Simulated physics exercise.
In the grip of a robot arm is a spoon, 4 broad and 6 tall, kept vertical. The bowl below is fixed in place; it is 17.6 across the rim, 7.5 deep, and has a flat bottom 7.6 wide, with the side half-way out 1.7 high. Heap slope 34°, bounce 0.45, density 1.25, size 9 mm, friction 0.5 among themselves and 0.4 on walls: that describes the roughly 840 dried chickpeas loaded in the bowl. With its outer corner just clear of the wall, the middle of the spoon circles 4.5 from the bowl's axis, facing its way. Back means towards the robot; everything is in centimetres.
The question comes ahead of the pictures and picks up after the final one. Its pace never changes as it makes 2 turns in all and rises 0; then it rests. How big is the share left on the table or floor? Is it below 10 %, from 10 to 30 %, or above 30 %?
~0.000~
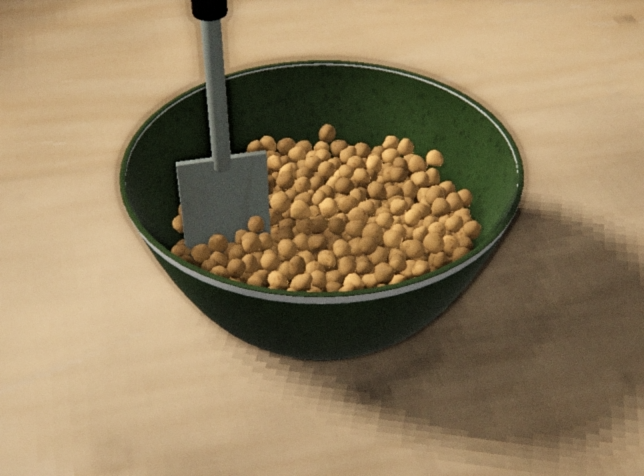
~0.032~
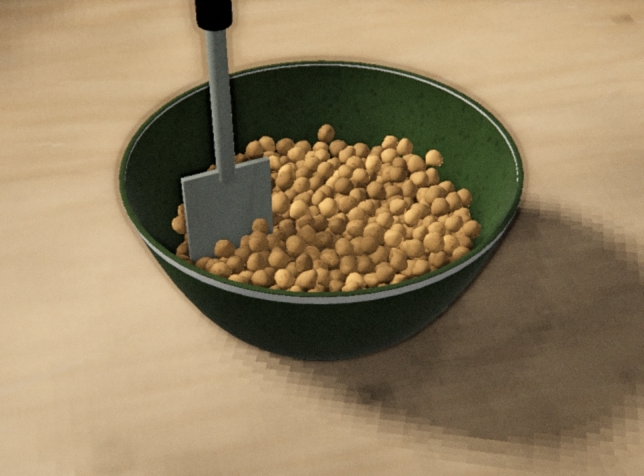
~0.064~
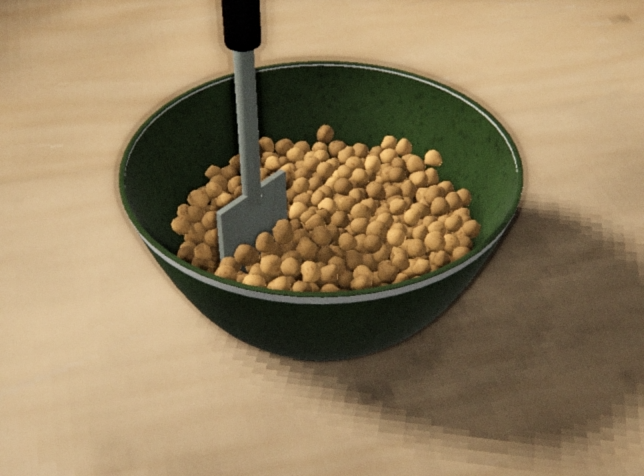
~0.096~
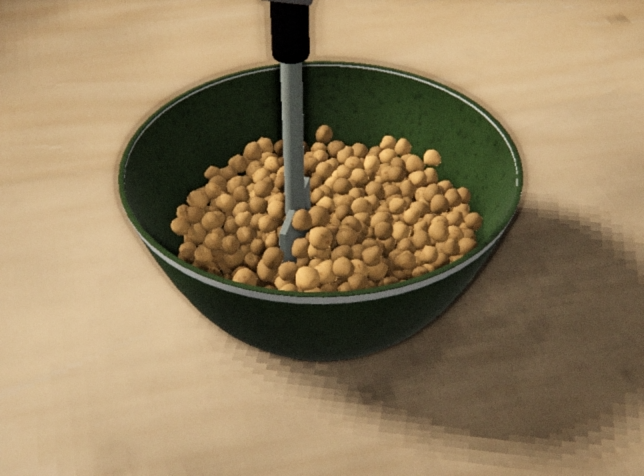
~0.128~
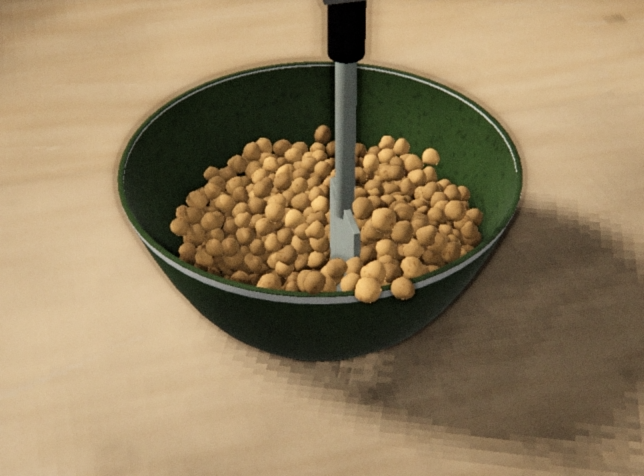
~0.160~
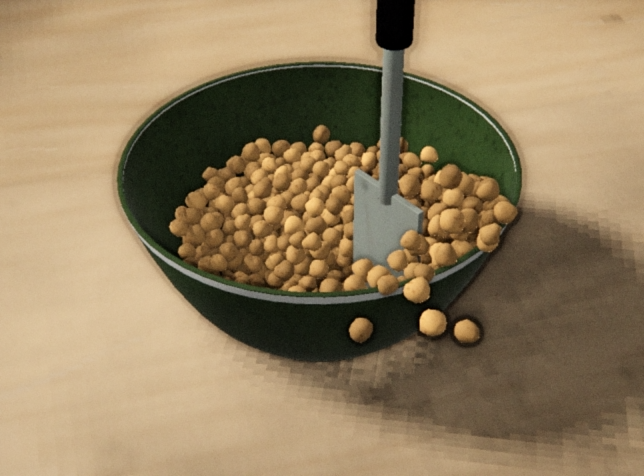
Above 30 %.
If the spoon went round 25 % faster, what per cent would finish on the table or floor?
My guess is about 45 per cent.
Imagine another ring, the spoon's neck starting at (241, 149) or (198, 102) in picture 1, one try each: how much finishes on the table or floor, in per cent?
Close to 25 per cent for the first and close to 20 per cent for the second.
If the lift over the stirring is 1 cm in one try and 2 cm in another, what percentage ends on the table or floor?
Estimates: 30 % and 20 %.
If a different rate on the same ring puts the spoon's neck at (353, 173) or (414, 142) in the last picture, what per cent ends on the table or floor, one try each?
Some 25 and 45 %.
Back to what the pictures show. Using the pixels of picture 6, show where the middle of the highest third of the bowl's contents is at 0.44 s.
That third sits centred at about (196, 218).
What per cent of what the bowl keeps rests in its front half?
I'd say around 60 per cent.
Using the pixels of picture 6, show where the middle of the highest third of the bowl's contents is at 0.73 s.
Near pixel (345, 136).
After 0.44 s, 351° round, highest piece 10 above the table; 680 in the bowl, 91 on the table or floor, 66 in flight or on the tool.
After 0.73 s, 226° round, highest piece 10 above the table; 567 in the bowl, 239 on the table or floor, 31 in flight or on the tool.
After 1.07 s, 0° round, highest piece 7 above the table; 517 in the bowl, 319 on the table or floor, 1 in flight or on the tool.
After 1.77 s, 0° round, highest piece 6 above the table; 517 in the bowl, 320 on the table or floor.
In the end, 517 in the bowl, 320 on the table or floor. That is 38 % on the table or floor.
